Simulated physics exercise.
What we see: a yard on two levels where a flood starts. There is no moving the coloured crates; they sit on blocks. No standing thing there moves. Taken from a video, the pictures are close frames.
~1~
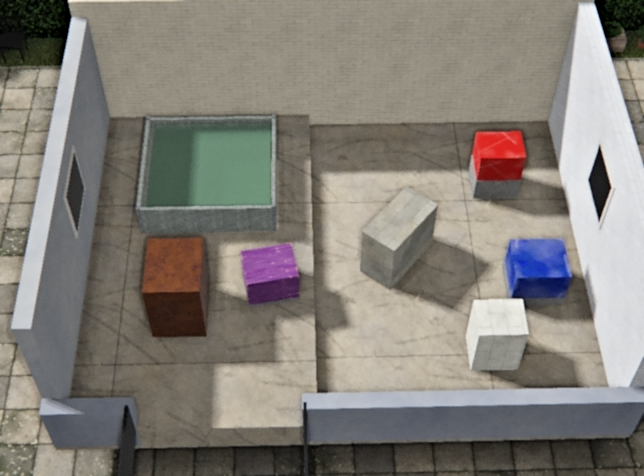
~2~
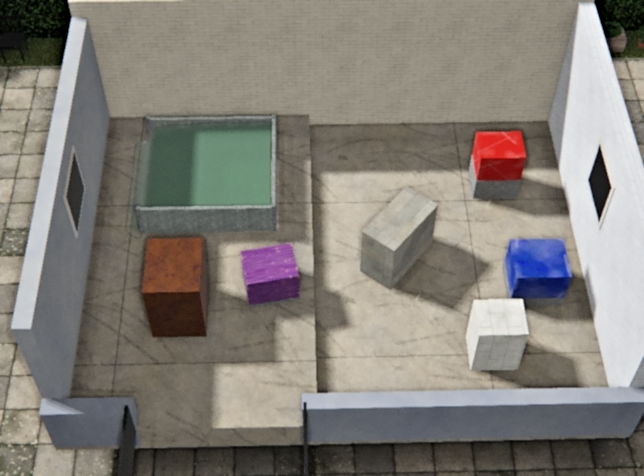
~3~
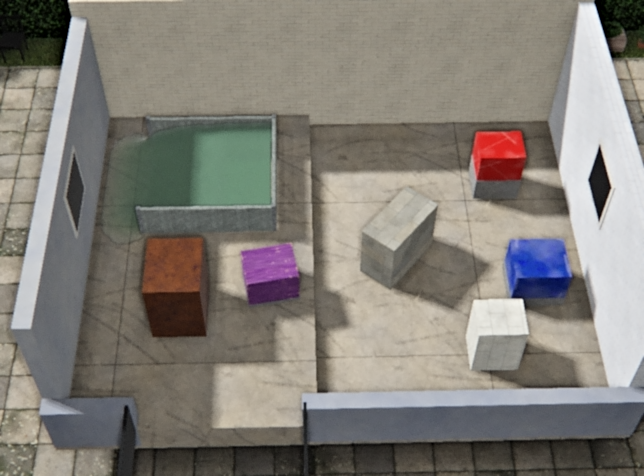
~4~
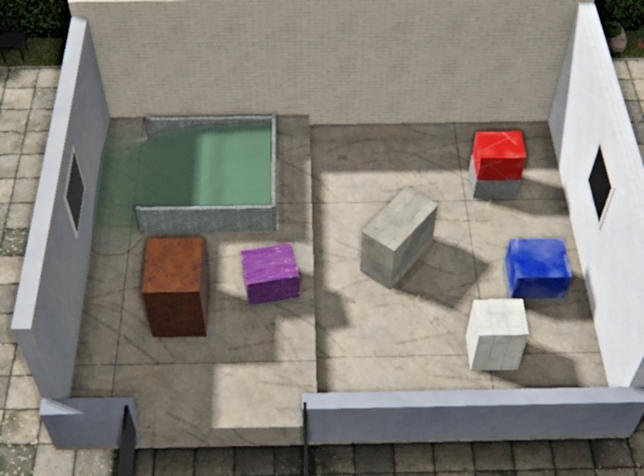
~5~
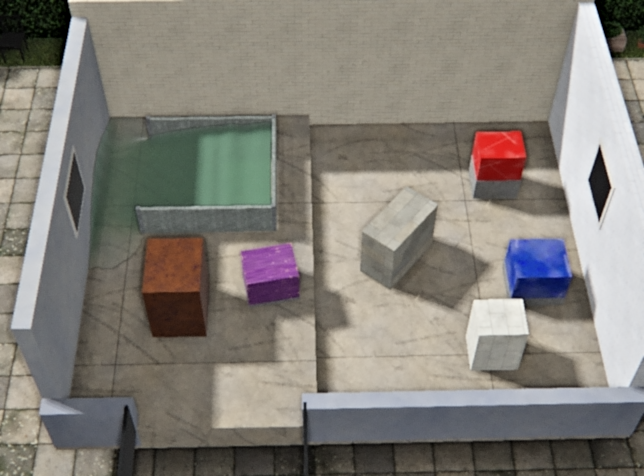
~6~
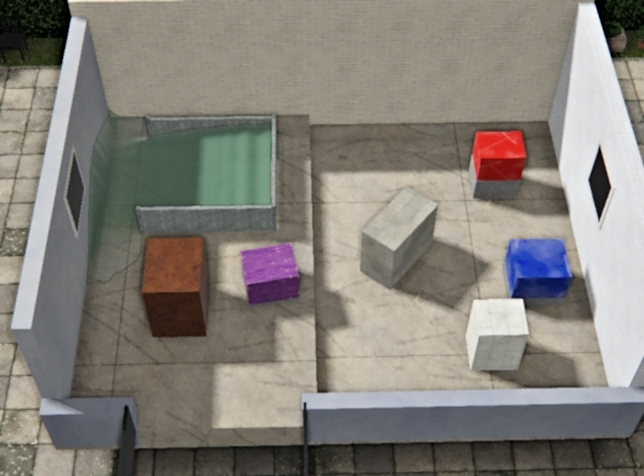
Greenish water held in an open tank in a walled yard begins pouring out through the tank's left side, spreads across the paving to the left wall, then creeps forward along it, while the brown, purple, grey and other coloured blocks stay still.
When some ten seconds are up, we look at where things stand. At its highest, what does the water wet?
The red crate will not even get damp; the blue crate will not even get damp; the purple crate will not even get damp.
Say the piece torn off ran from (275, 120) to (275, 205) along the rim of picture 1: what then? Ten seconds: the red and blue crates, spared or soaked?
Red stays untouched; blue gets drenched.
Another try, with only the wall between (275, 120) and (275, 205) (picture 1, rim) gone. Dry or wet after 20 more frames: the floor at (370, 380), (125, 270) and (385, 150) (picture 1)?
Taking them in turn, I get sodden, then left untouched, then sodden.
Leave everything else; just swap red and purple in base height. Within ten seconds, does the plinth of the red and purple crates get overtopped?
Red crate is wetted, purple crate is spared.
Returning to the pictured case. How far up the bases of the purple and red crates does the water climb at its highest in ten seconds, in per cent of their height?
50 and 20 per cent, in that order.
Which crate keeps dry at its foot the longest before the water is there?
That would be the crate marked blue.
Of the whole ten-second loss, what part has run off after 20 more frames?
That comes to 20 per cent, as I work it out.
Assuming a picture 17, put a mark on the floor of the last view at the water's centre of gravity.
My pick is pixel (159, 199).
A moment on, water covers 10 % of the floor; the red crate not reached, the blue crate not reached, the purple crate not reached.
Next, water covers 20 % of the floor; the red crate not reached, the blue crate not reached, the purple crate not reached.
Then, water covers 30 % of the floor; the red crate not reached, the blue crate not reached, the purple crate water round its plinth.
Later, water covers 55 % of the floor; the red crate water round its plinth, the blue crate water round its plinth, the purple crate water round its plinth.
In the end, water covers 85 % of the floor; the red crate stayed above the water, the blue crate stayed above the water, the purple crate stayed above the water.
